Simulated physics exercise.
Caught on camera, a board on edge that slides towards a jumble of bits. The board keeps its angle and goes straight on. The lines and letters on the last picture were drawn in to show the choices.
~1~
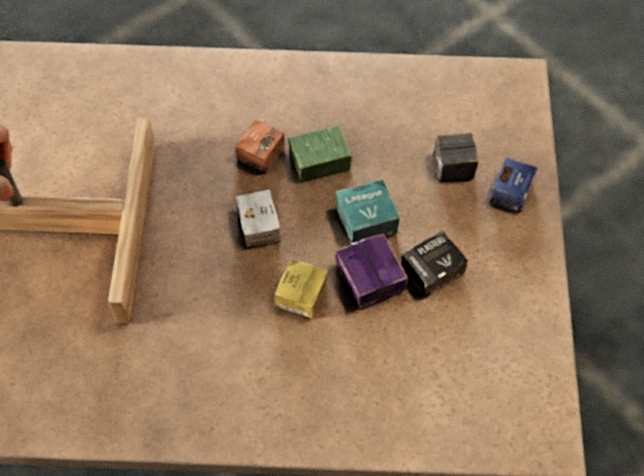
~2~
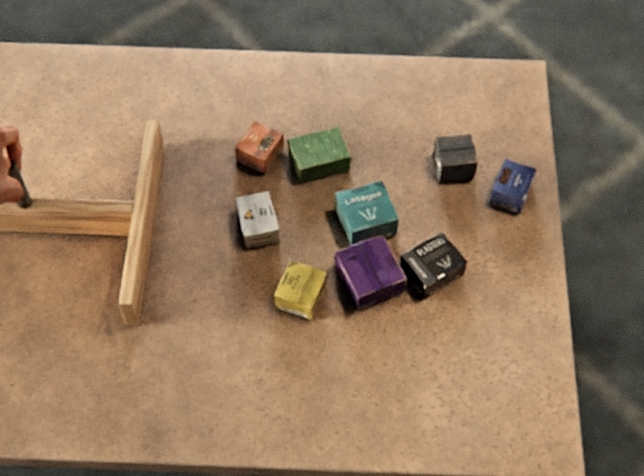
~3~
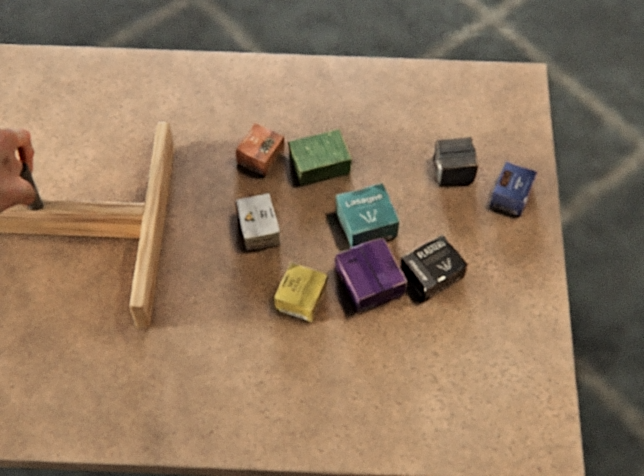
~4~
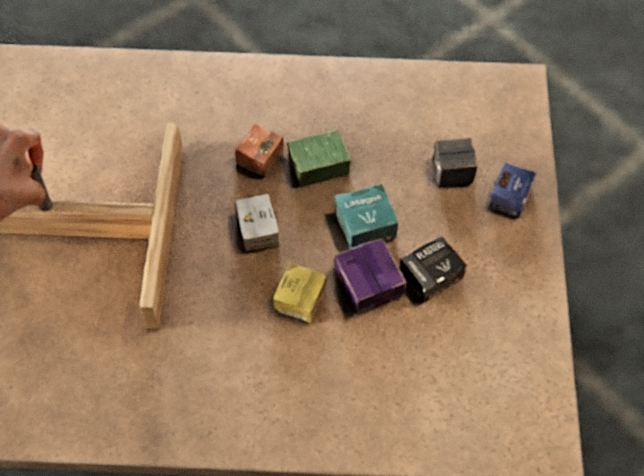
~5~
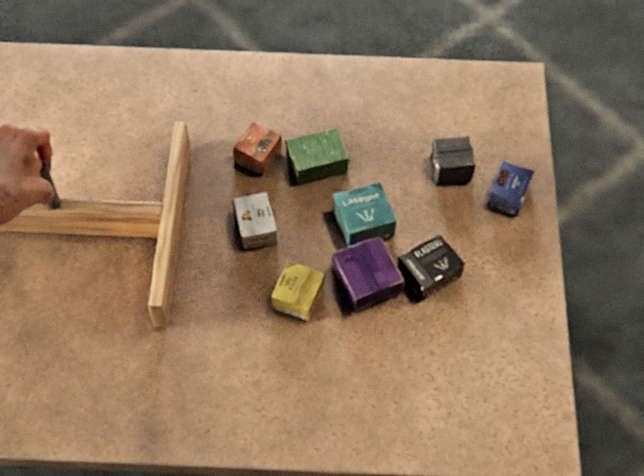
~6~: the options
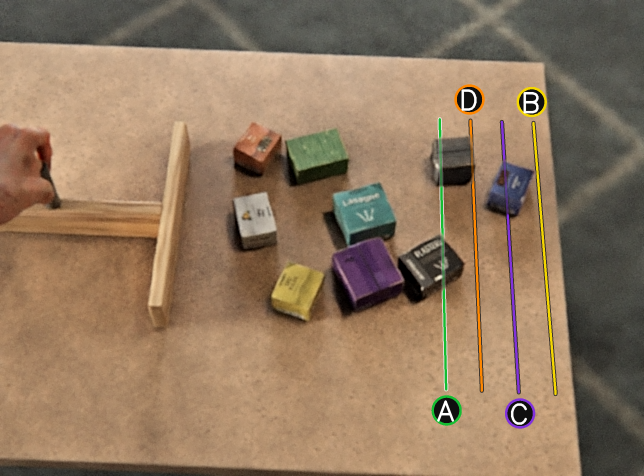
On a brown tabletop above a patterned carpet, a wooden board on edge, fixed to a long wooden handle, stands left of a scattered group of small coloured boxes. A hand at the left grips the handle and slides the board steadily rightward, narrowing the gap, while the boxes stay essentially in place.
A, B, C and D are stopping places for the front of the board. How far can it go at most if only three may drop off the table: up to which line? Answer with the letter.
It can go as far as D.
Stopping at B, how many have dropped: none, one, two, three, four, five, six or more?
In all, six or more.
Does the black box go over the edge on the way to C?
Yes.
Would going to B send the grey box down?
By then, yes.
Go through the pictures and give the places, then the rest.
Board (130, 205); white packet (258, 219); yellow box (302, 288), in the first frame.
Board (140, 207); orange packet (260, 147), in the second frame.
Board (150, 209); purple box (371, 275), in the third frame.
Board (160, 210); turquoise box (366, 217), in the fourth frame.
Board (169, 209); grey box (453, 161); white packet (255, 221); yellow box (298, 291), in the fifth frame.
On the marked copy, A at (443, 244); B at (544, 248); C at (510, 247); D at (476, 245).
Taking D. A third of the way, board (279, 213); orange packet (310, 144); green block (354, 161).
Two thirds of the way, board (390, 217); blue packet (528, 194); black box (515, 265).
When it is over, board (476, 221); grey box over the edge; blue packet over the edge; three fallen.
As for the rest, A is within the limit but short; B drops nine; C drops six.
